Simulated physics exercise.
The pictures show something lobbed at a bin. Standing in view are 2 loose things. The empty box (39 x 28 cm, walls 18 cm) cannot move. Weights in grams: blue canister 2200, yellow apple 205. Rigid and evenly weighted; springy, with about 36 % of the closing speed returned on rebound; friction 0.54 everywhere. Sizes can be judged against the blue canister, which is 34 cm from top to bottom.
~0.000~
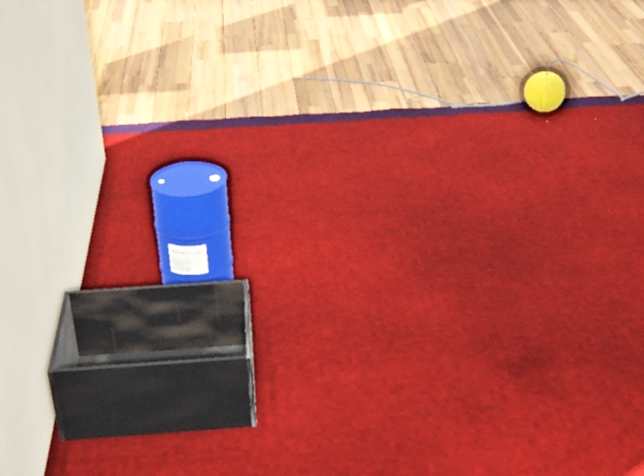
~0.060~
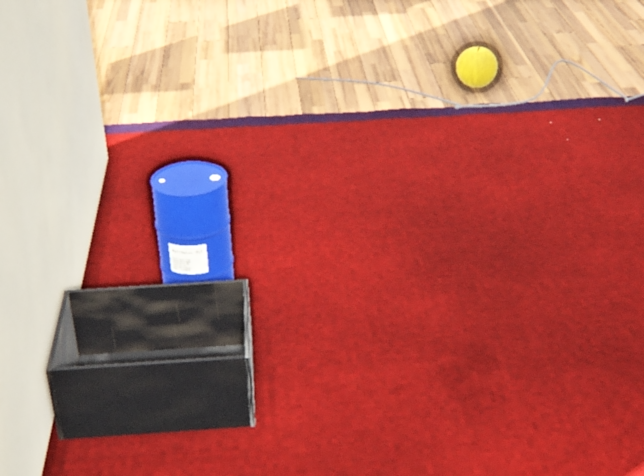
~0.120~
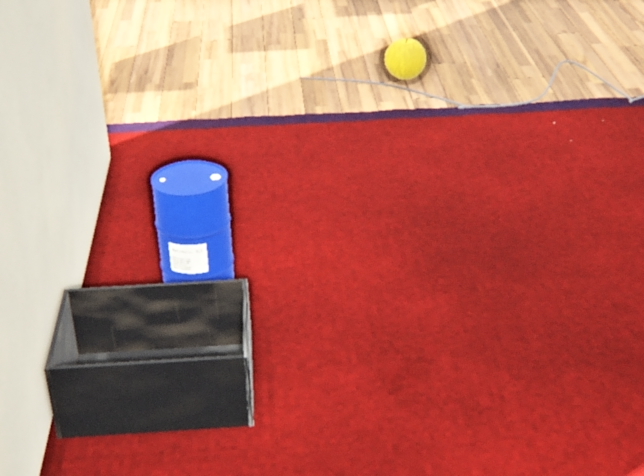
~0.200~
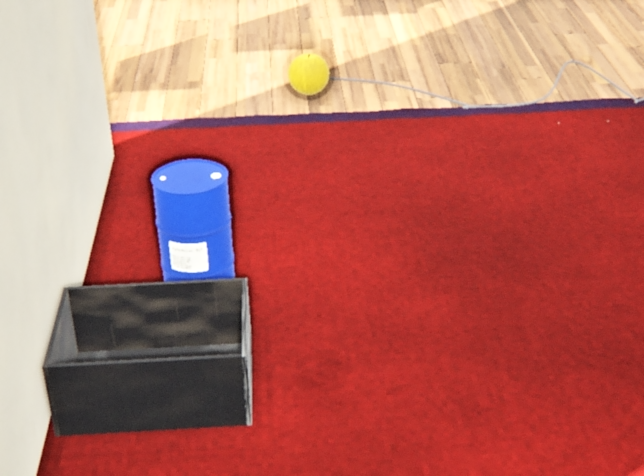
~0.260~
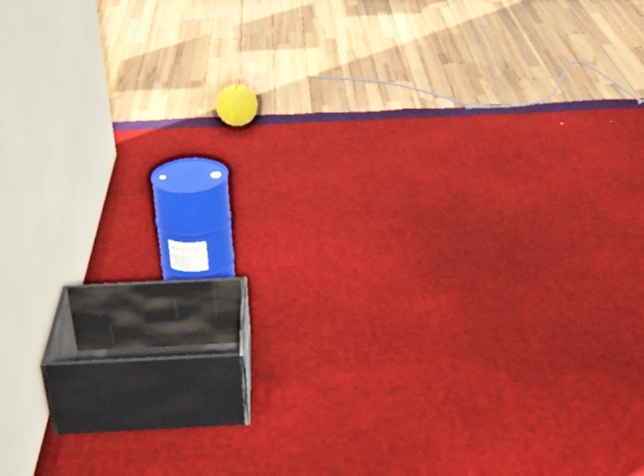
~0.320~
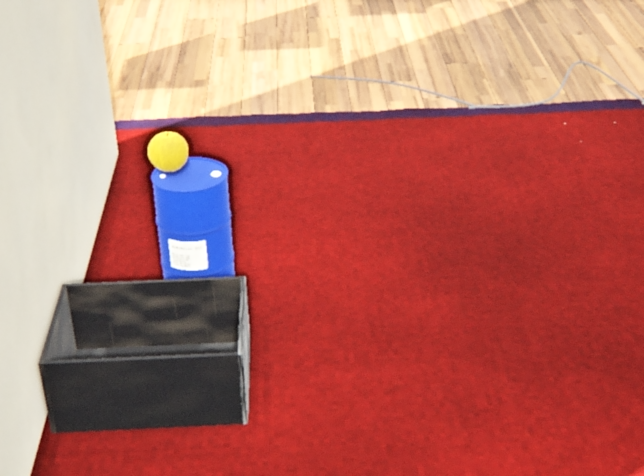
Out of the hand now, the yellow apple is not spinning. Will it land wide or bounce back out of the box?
Held by the box.
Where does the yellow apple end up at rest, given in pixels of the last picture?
Somewhere around (158, 370).
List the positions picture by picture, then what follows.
In the first picture, 81 cm from the box's middle; yellow apple (545, 92); blue canister (195, 242).
In the second picture, 67 cm from the box's middle; yellow apple (477, 67); blue canister (195, 241).
In the third picture, 54 cm from the box's middle; yellow apple (406, 59); blue canister (195, 241).
In the fourth picture, 35 cm from the box's middle; yellow apple (308, 74); blue canister (196, 239).
In the fifth picture, 22 cm from the box's middle; yellow apple (237, 105); blue canister (196, 238).
In the sixth picture, 8 cm from the box's middle; yellow apple (168, 152); blue canister (196, 237).
After 0.42 s, 15 cm from the box's middle; yellow apple near (68, 260).
After 0.62 s, apple inside the box; yellow apple near (169, 355).
After 0.72 s, apple inside the box; yellow apple near (225, 361).
After 1.12 s, apple inside the box; yellow apple near (179, 369).
At rest (2.5 s), apple inside the box; blue canister in place, give or take 10 cm. Seen from the same camera at the end, yellow apple near (158, 370).
